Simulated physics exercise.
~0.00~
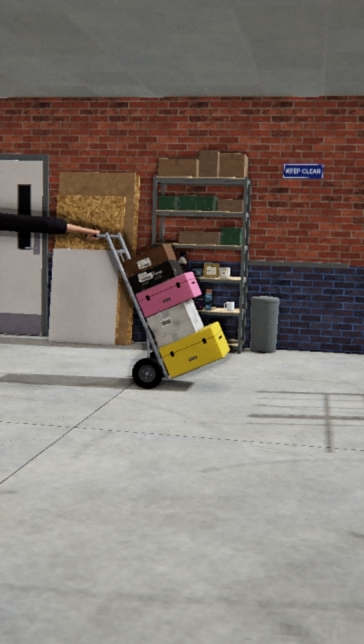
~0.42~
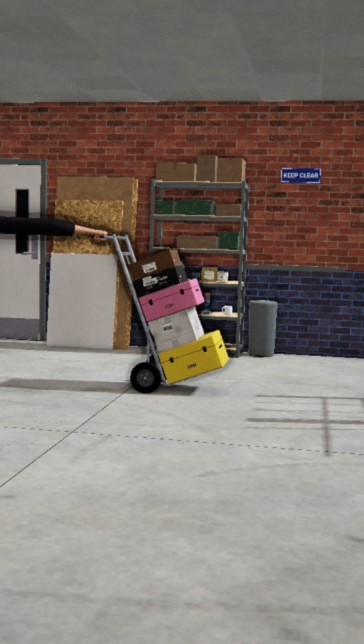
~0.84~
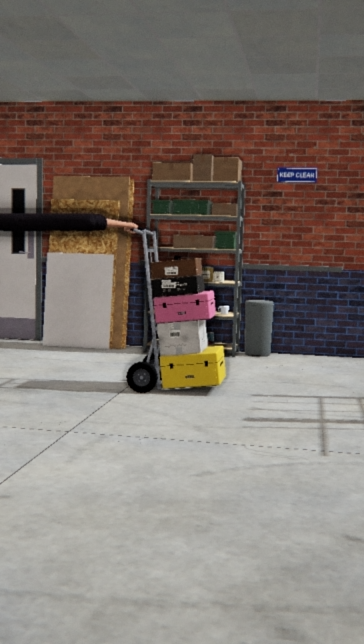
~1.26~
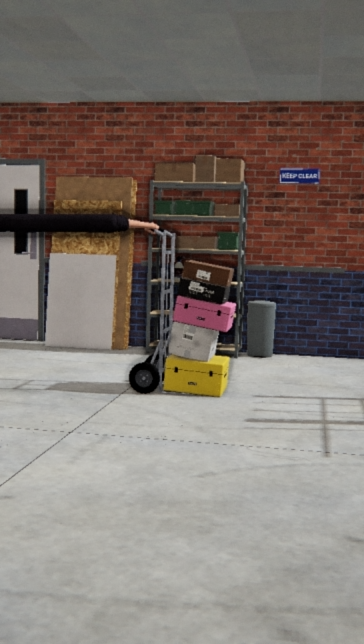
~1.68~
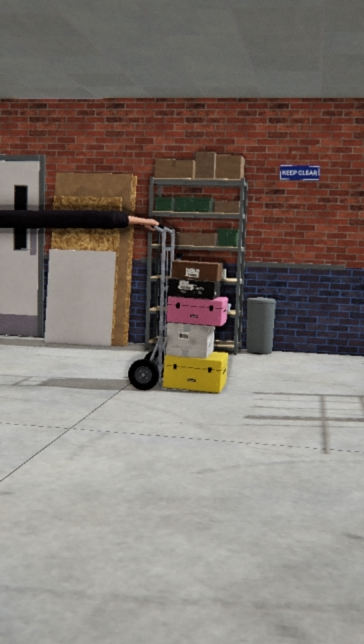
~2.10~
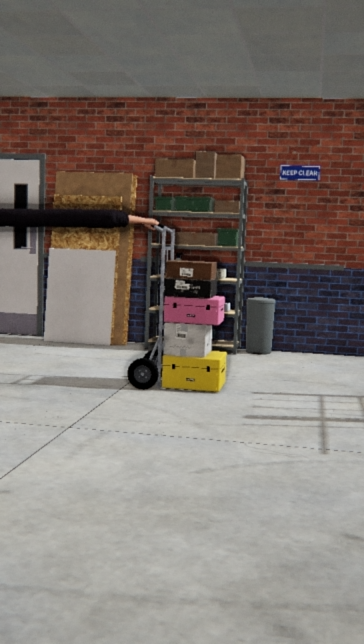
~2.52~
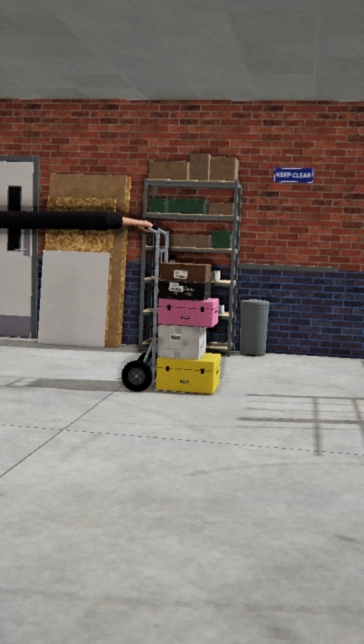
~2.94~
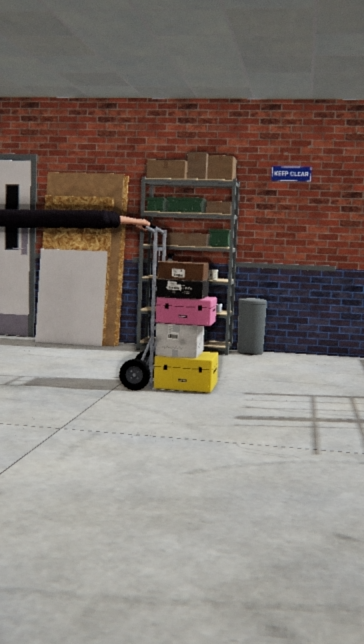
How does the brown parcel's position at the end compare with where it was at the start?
It ends up further to the right and sits level on top of the upright stack in front of the shelving, whereas at the start it was further left, leaning back with the tilted truck.
A sack truck leans back to the left with a stack of five boxes, held by a dark-sleeved arm reaching in from the left. It is seen side-on in a concrete-floored storeroom, before a brick wall with a door, shelving, a grey bin and a blue sign. From the bottom, the load is yellow, white, pink, black and brown. The arm pushes the truck upright and its plate comes down on the floor. The boxes tip slightly forward to the right, then rock back. The stack ends upright and still, all five boxes in place.
